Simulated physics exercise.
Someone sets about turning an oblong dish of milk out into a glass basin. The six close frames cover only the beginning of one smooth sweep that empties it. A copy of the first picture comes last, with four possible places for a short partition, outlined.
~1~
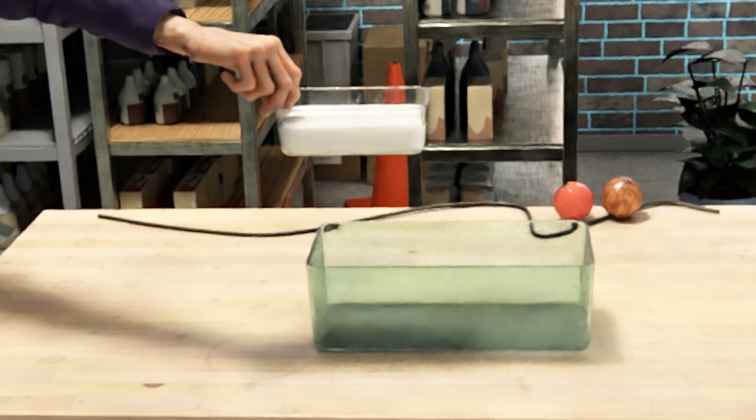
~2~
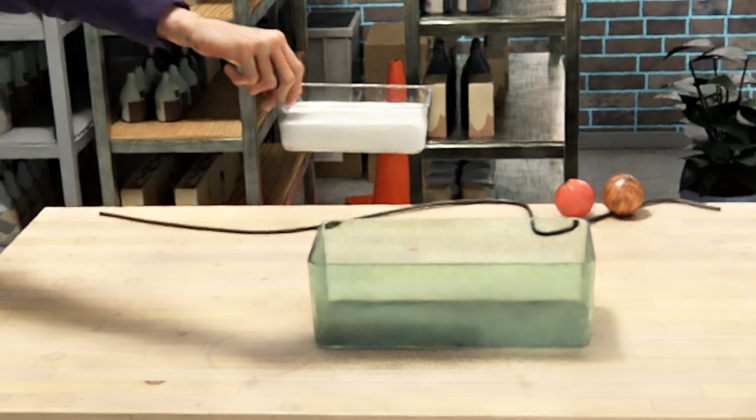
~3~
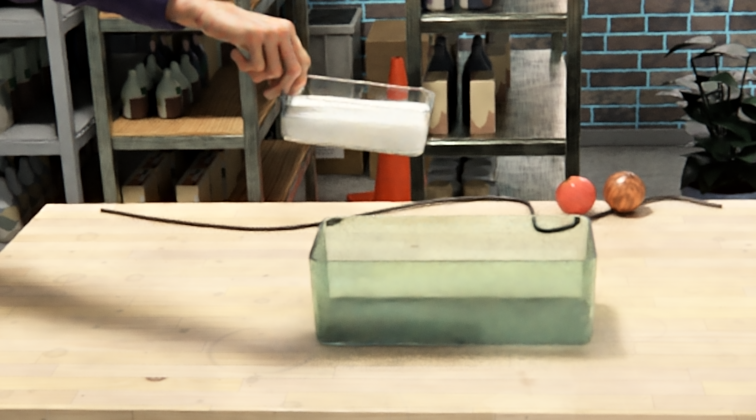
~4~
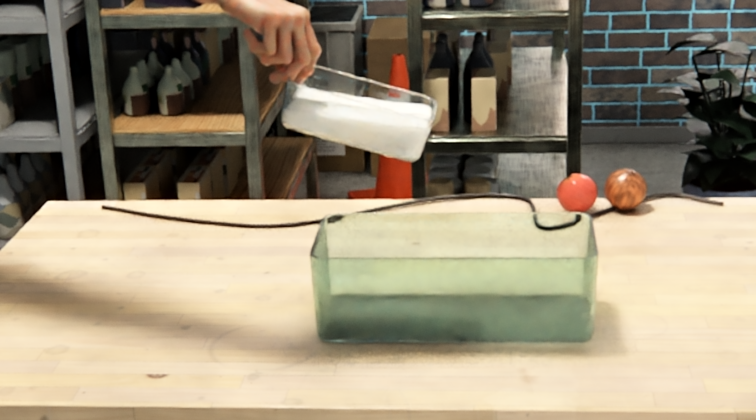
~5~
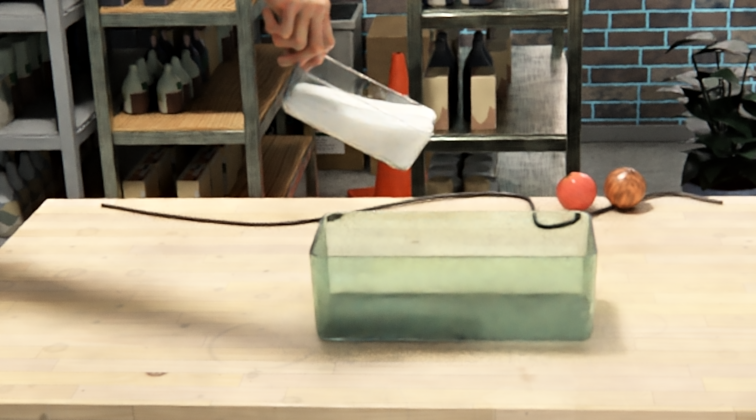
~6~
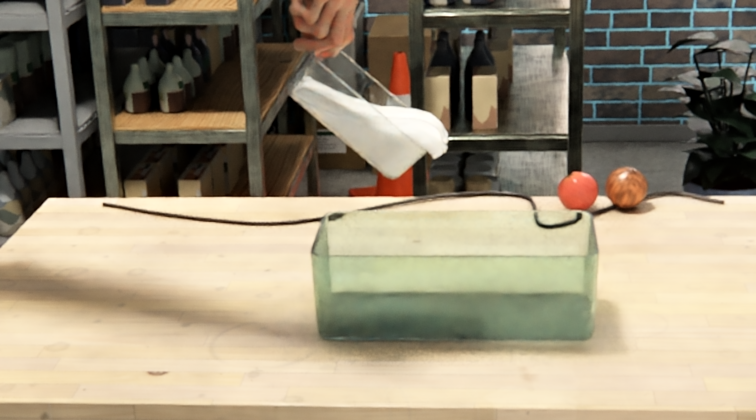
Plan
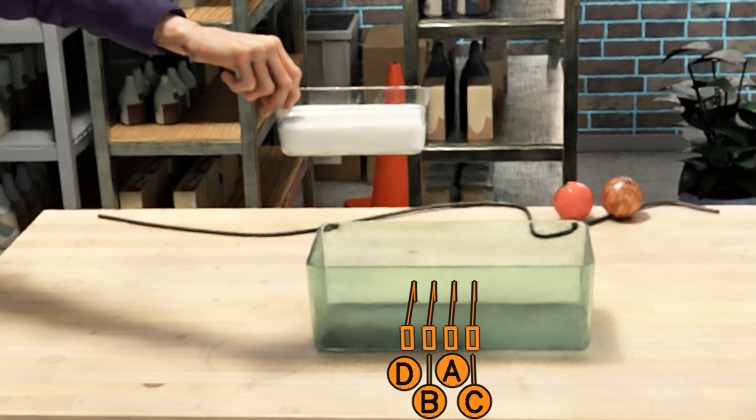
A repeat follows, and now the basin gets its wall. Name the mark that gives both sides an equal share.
C works best here.
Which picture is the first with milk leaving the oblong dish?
In picture 5.
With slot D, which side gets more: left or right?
The right one.
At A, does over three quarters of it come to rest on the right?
No.
On the marked copy, A at (450, 355); B at (429, 355); C at (472, 355); D at (407, 355).
For slot A, about 29 % ends left of the wall and 69 % right of it.
For slot B, about 20 % ends left of the wall and 77 % right of it.
For slot C, about 48 % ends left of the wall and 50 % right of it.
For slot D, about 17 % ends left of the wall and 80 % right of it.
